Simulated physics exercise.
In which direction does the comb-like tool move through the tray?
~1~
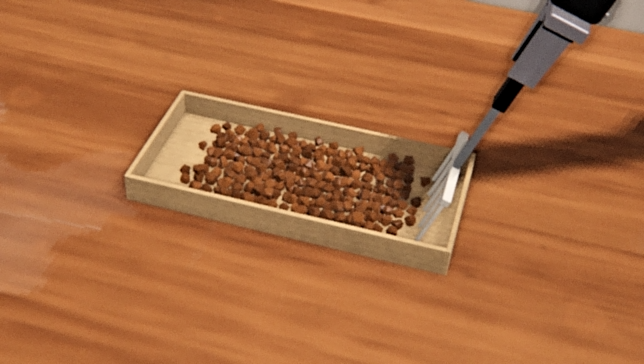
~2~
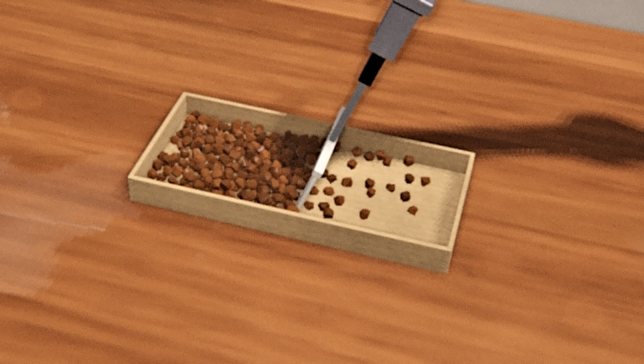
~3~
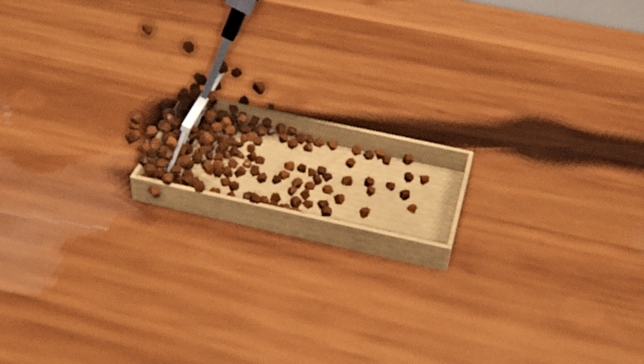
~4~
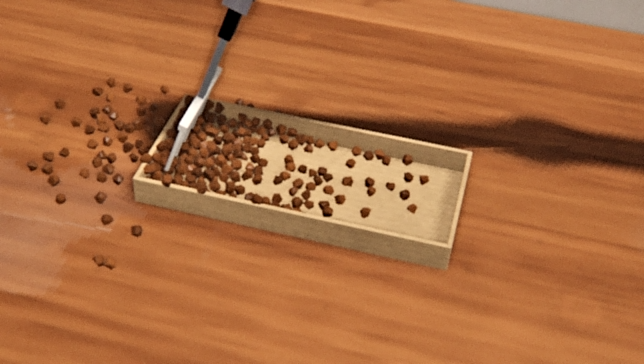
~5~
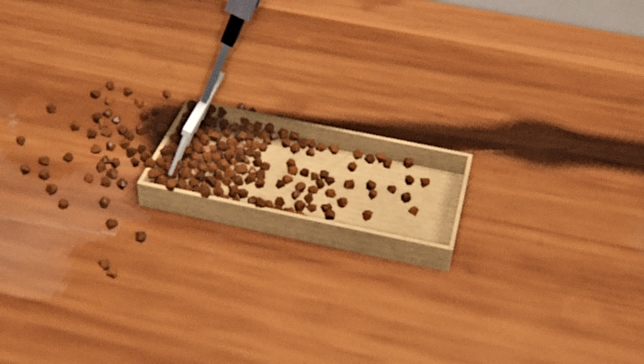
It moves to the left, sweeping from the right end of the tray to the left end.
To begin with, a comb-like tool on a robot arm stands at the right end of a shallow wooden tray, where small brown pellets lie spread over the floor. The tool sweeps left, packing the pellets into a dense heap and leaving only a scattering behind it. It carries on to the left end, where the pellets pile above the rim and some fly up and over it. Those pellets scatter across the wooden table while others settle back behind the tool. At the end the tool rests at the left end, with most pellets still in the tray.
